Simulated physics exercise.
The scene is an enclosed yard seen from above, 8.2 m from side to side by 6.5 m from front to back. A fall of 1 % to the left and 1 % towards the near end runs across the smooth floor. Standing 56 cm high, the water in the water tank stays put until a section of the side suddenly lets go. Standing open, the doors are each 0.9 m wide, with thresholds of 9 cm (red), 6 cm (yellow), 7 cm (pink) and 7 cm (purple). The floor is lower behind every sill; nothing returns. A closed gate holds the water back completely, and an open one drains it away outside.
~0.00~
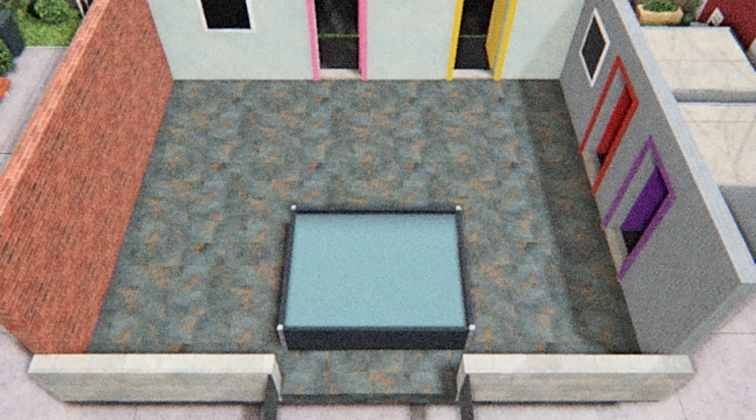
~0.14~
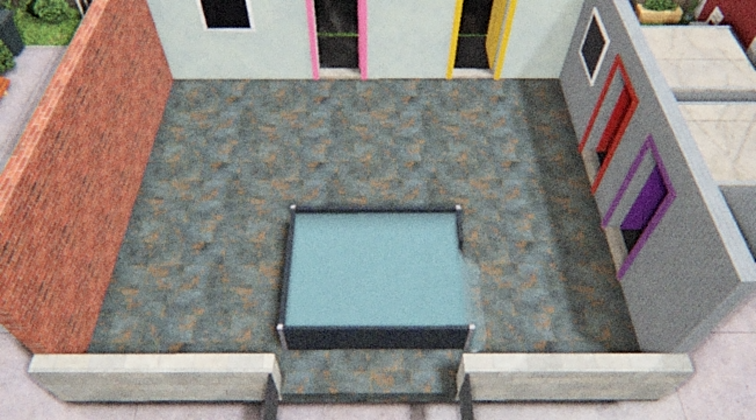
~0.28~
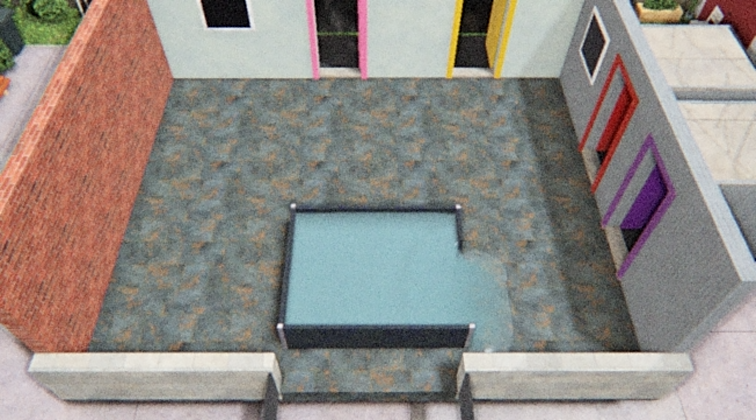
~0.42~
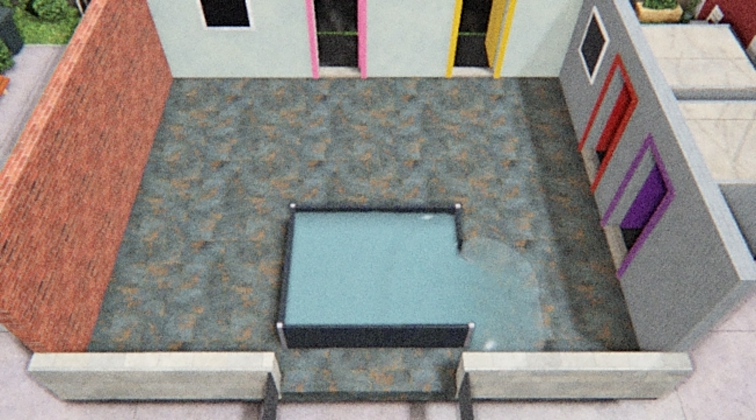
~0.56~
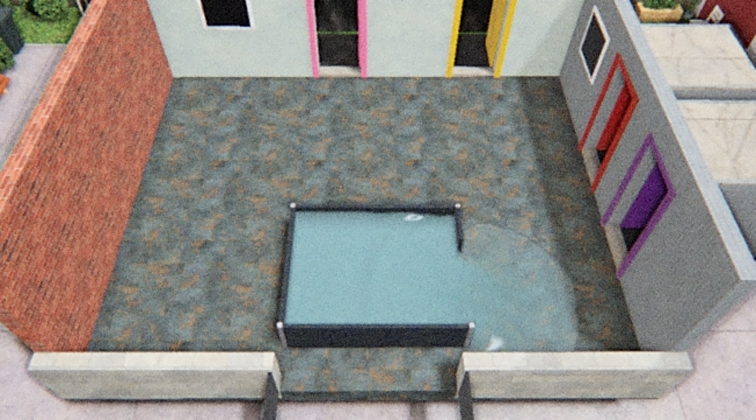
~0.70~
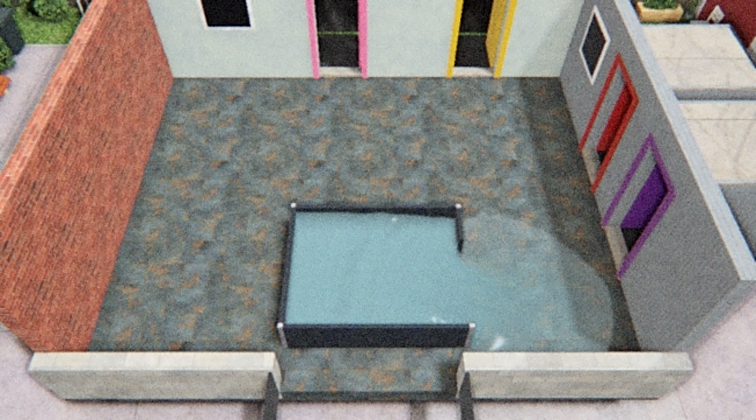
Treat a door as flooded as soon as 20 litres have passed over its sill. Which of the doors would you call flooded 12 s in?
I would call the red door not flooded; I would call the yellow door flooded; I would call the pink door not flooded; I would call the purple door flooded.
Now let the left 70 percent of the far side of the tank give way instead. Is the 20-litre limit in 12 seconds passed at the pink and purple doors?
Door pink goes beyond, door purple stays within.
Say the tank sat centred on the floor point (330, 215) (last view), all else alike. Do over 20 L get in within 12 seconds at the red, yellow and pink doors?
So the red door tops the limit, the yellow door keeps within it and the pink door keeps within it.
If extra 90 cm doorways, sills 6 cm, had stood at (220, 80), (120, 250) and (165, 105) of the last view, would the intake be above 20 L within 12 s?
In sequence the answers are less than that, less than that and more than that.
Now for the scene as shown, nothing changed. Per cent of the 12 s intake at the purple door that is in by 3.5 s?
About 65 per cent.
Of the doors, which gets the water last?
The final one is the pink door.
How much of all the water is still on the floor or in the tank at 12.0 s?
About 84 percent of the water remains.
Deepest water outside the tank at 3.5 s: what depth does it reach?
Around 30 centimetres deep.
After 1.4 s water covers 15 % of the floor and is deepest (46 cm) near (633, 373); red door not reached, yellow door not reached, pink door not reached, purple door 16 cm at the sill, 10 L in.
After 2.2 s water covers 15 % of the floor and is deepest (42 cm) near (608, 373); red door 4 cm at the sill, 0 L in, yellow door not reached, pink door not reached, purple door 22 cm at the sill, 59 L in.
After 3.5 s water covers 25 % of the floor and is deepest (30 cm) near (646, 373); red door 10 cm at the sill, 0 L in, yellow door not reached, pink door not reached, purple door 19 cm at the sill, 160 L in.
After 7.0 s water covers 60 % of the floor and is deepest (16 cm) near (495, 374); red door 7 cm at the sill, 1 L in, yellow door 11 cm at the sill, 56 L in, pink door 6 cm at the sill, 0 L in, purple door 11 cm at the sill, 229 L in.
After 12.0 s water covers 95 % of the floor and is deepest (9 cm) near (148, 160); red door 3 cm at the sill, 2 L in, yellow door 5 cm at the sill, 78 L in, pink door 4 cm at the sill, 0 L in, purple door 4 cm at the sill, 243 L in.
